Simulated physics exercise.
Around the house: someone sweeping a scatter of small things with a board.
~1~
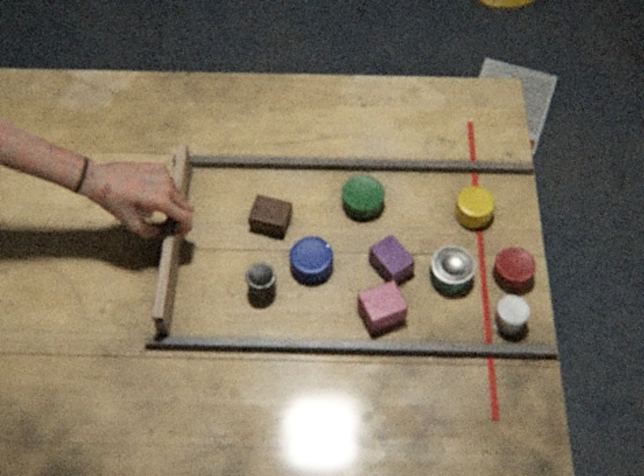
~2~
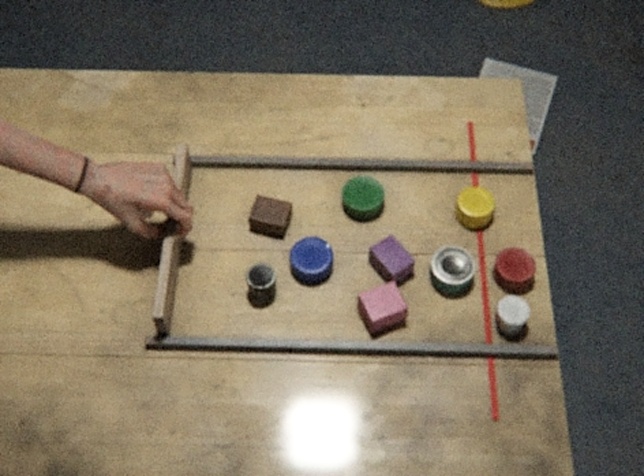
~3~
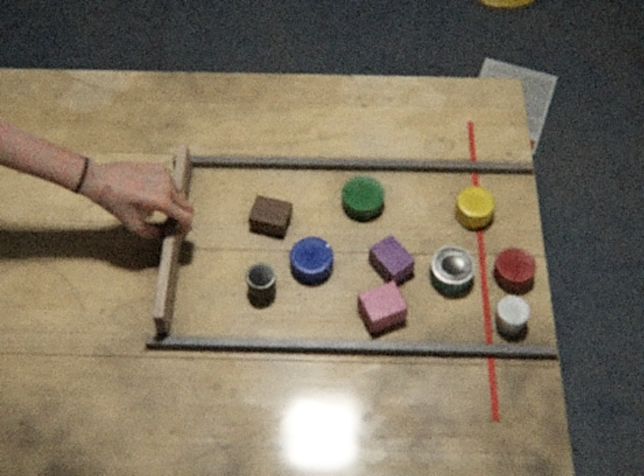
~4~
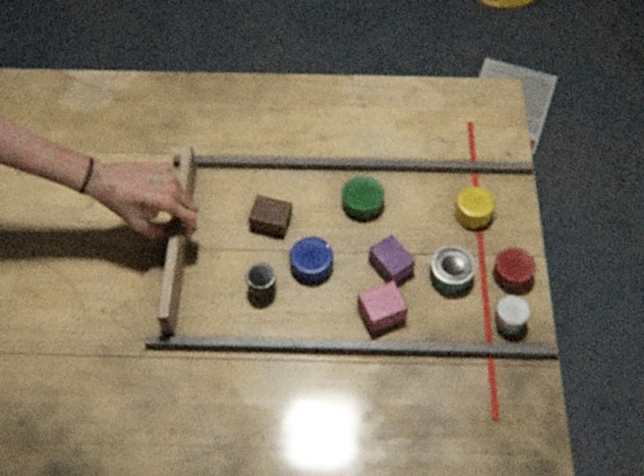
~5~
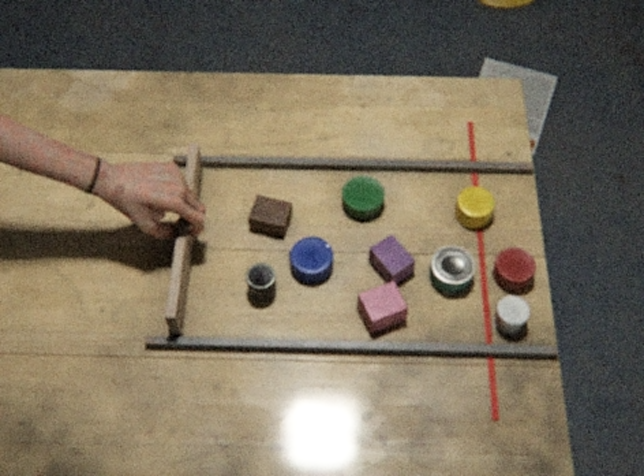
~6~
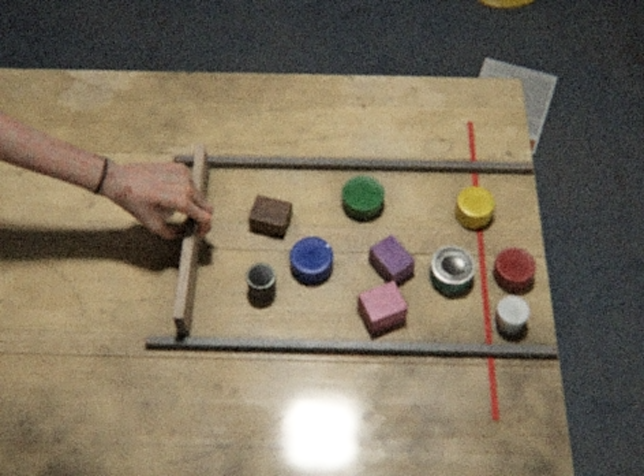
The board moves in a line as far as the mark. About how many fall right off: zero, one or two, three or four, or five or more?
Outcome: The number that fall off is one or two.
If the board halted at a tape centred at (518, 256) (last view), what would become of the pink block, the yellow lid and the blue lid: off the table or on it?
The pink block does not fall, the yellow lid comes down, the blue lid survives.
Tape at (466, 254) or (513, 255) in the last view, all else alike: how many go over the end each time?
In that order 1 and 5.
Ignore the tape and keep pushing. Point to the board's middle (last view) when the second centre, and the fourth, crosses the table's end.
Its middle is around (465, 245) and later (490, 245).
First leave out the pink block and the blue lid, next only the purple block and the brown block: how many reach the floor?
The counts: 1 and 1.
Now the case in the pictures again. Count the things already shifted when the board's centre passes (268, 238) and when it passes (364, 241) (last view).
2 and 7.
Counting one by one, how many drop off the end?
Exactly 2.
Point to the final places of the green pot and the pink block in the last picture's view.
Near (498, 189) and (510, 325).
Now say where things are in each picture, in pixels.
In the first frame, red tub (514, 269); white tin (511, 316); yellow lid (474, 208); board (174, 236); tape (482, 255).
In the second frame, white tin (511, 316); pink block (382, 307).
In the third frame, yellow lid (474, 208); brown block (271, 216).
In the fourth frame, red tub (514, 269); blue lid (312, 260).
In the fifth frame, white tin (511, 316); black pot (262, 283).
In the sixth frame, red tub (514, 269); white tin (511, 316); yellow lid (474, 208); board (193, 237); tape (482, 255).
Soon after, none off yet; red tub at rest near (514, 269); white tin at rest near (511, 316); yellow lid at rest near (474, 208).
At rest, the number that fall off is one or two; fallen, turquoise pot and red tub.
